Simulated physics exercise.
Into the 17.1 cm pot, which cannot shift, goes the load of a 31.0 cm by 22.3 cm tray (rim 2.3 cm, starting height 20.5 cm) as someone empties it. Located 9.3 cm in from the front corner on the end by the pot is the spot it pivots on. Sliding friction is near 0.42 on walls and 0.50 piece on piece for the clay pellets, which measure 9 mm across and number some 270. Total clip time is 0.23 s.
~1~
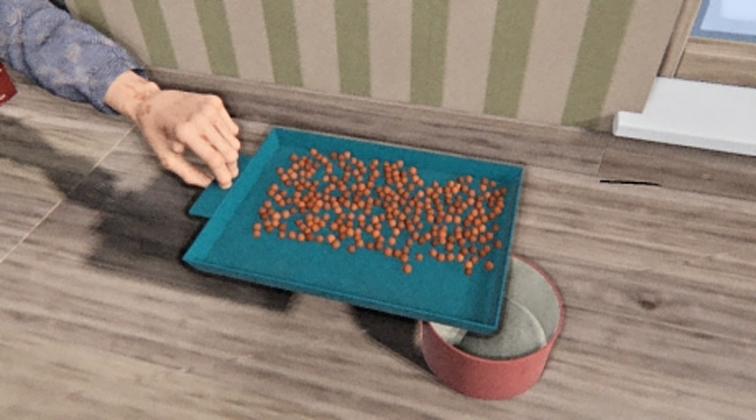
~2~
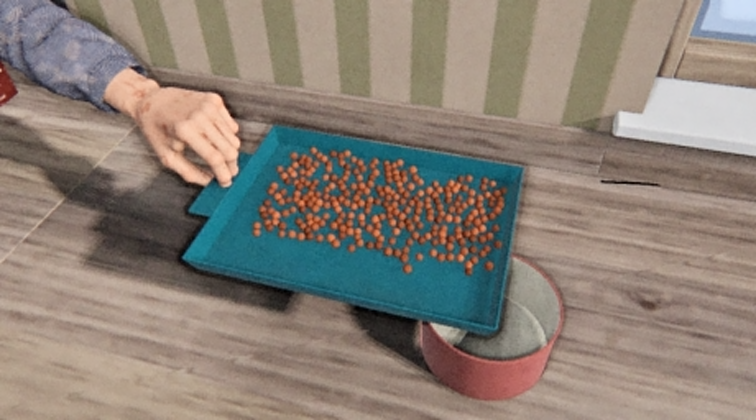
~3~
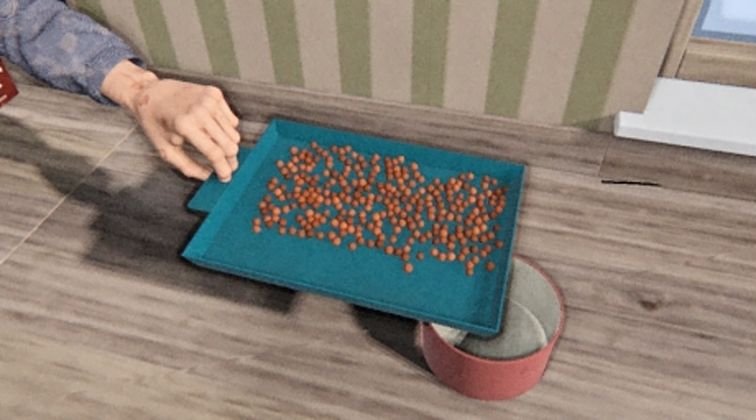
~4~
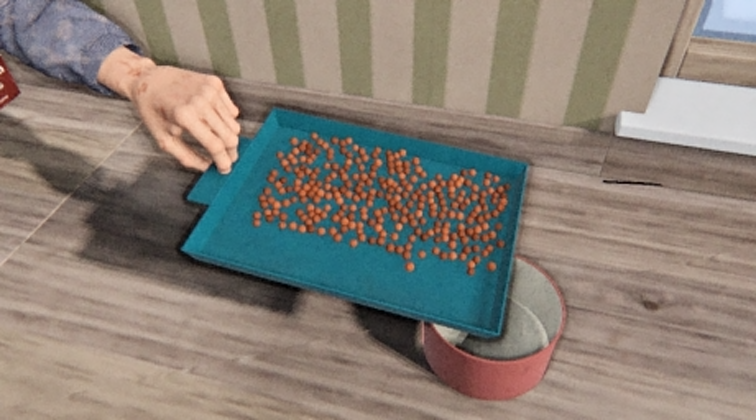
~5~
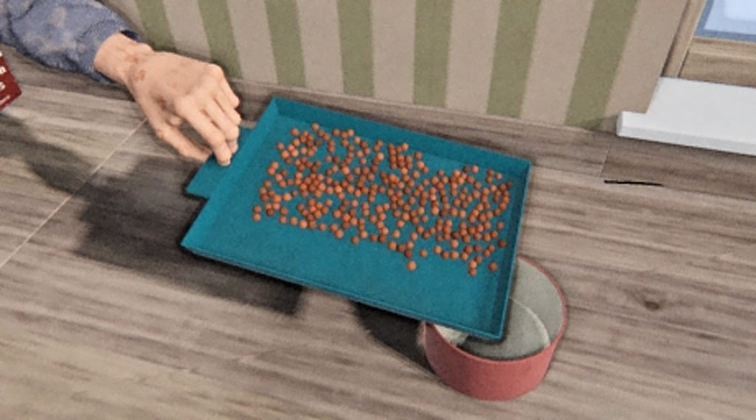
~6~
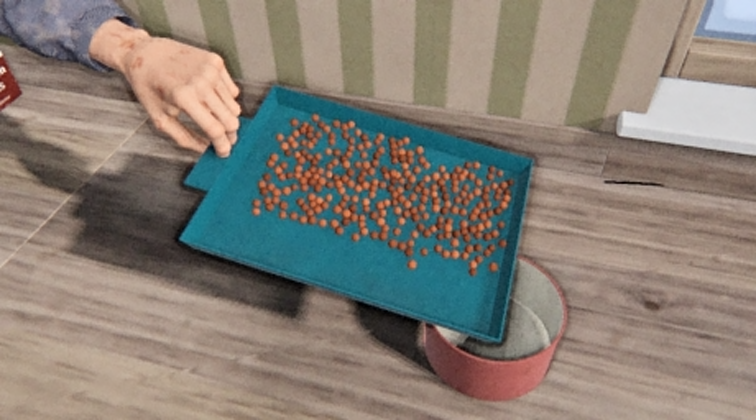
A hand slowly tilts a teal tray of small orange balls rightward above a red pot.
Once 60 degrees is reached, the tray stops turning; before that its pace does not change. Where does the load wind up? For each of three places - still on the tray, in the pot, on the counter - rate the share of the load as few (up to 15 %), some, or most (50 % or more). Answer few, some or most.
Left on the tray: Most; pot: Few; counter: Some.
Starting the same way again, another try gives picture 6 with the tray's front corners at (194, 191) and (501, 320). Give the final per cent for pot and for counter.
Pot 5; counter 20.
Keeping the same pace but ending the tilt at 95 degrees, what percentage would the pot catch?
Around 0 per cent, then.
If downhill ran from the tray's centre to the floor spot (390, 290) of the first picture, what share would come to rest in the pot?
Estimate: Near 0 per cent.
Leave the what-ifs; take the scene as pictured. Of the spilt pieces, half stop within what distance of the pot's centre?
Some 20 cm, give or take.
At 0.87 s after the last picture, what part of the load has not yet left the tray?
Some 75 per cent of the load.
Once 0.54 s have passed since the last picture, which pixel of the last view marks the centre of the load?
Roughly (464, 290).
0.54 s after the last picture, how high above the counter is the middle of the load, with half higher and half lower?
Around 22 cm up.
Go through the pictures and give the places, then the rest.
The first picture shows tray tilt 0 degrees, front corners at (193, 255) and (489, 320); middle of the pieces at (385, 205); pot at (491, 301).
The second picture shows tray tilt 1 degrees, front corners at (193, 254) and (489, 321); middle of the pieces at (385, 204).
The third picture shows tray tilt 3 degrees, front corners at (192, 251) and (490, 323); middle of the pieces at (386, 202).
The fourth picture shows tray tilt 6 degrees, front corners at (192, 245) and (492, 326), lowest corner right front; middle of the pieces at (388, 197).
The fifth picture shows tray tilt 9 degrees, front corners at (192, 240) and (493, 329), lowest corner right front; middle of the pieces at (389, 193).
The sixth picture shows tray tilt 12 degrees, front corners at (191, 235) and (493, 331), lowest corner right front; middle of the pieces at (390, 189); pot at (495, 302).
Then, 0.33 s after the last picture, tilt 36 degrees; the tray holds 100 %, the pot 0 %.
Then, 0.54 s after the last picture, tilt 51 degrees; the tray holds 100 %, the pot 0 %.
Then, 0.87 s after the last picture, tilt 60 degrees; the tray holds 75 %, the pot 0 %.
In the end, tray 65 %, pot 0 %, counter 35 %.
